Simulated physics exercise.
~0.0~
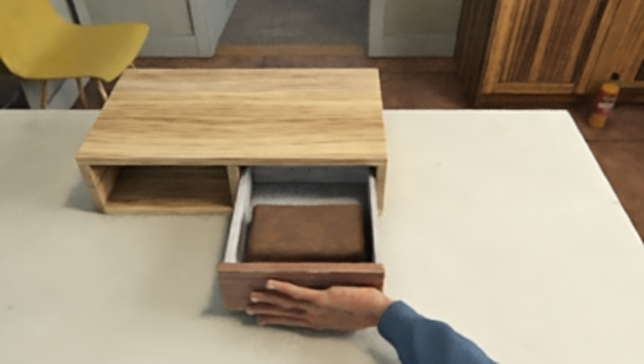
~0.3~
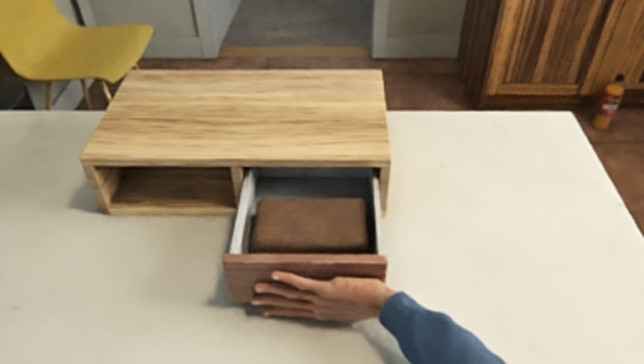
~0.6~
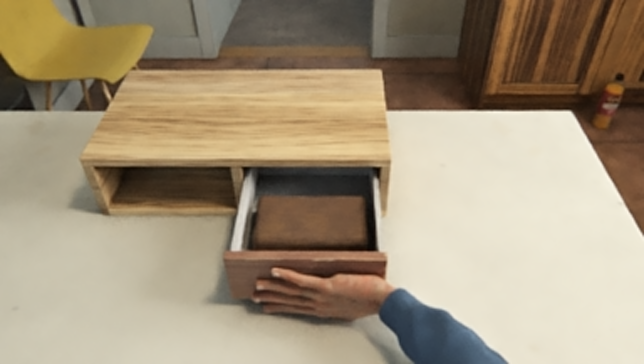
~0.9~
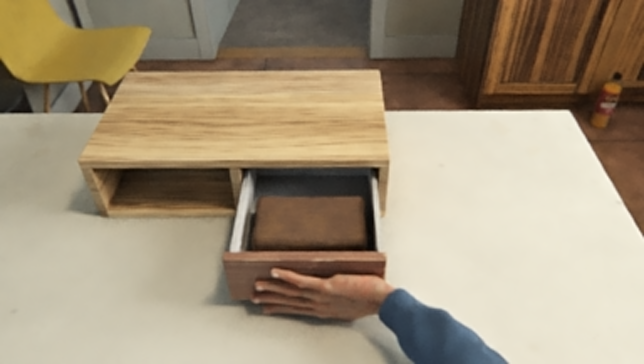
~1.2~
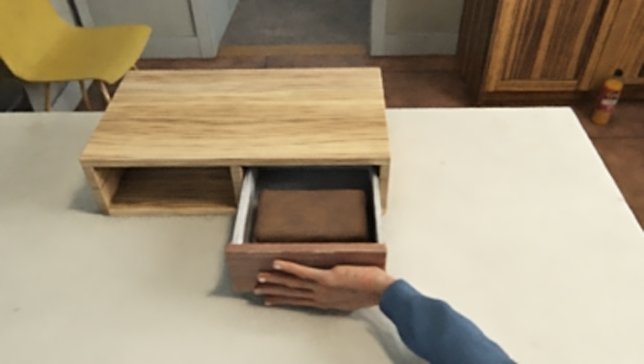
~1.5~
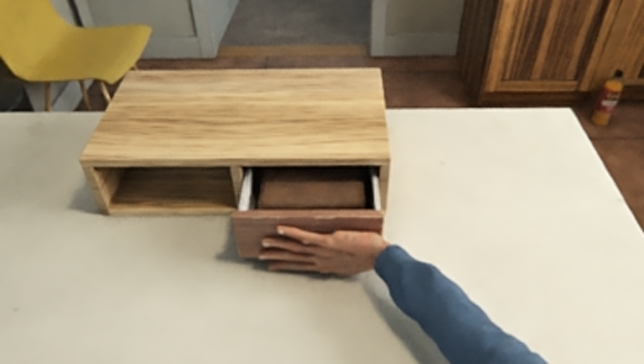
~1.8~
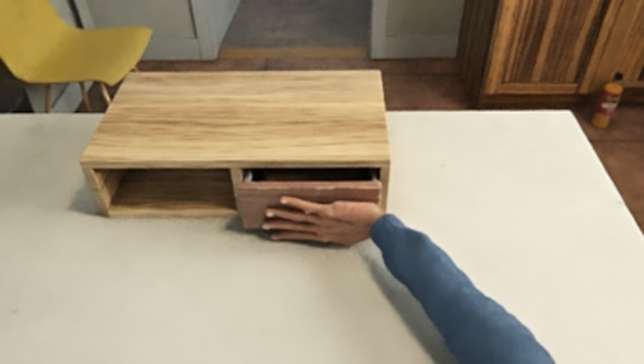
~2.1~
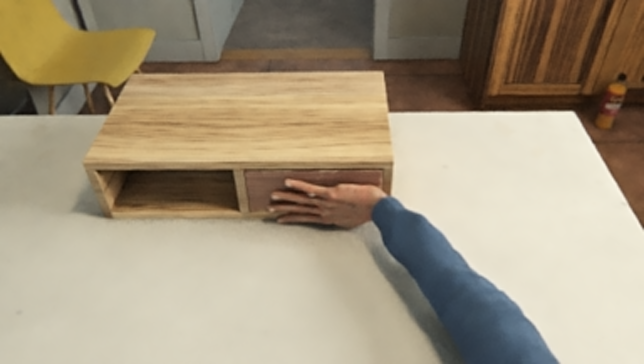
In the video, a hand in a blue sleeve rests against the front of an open drawer holding a brown loaf, in a low wooden cabinet on a pale table. The hand then pushes the drawer steadily inward, hiding the loaf, until it shuts flush.
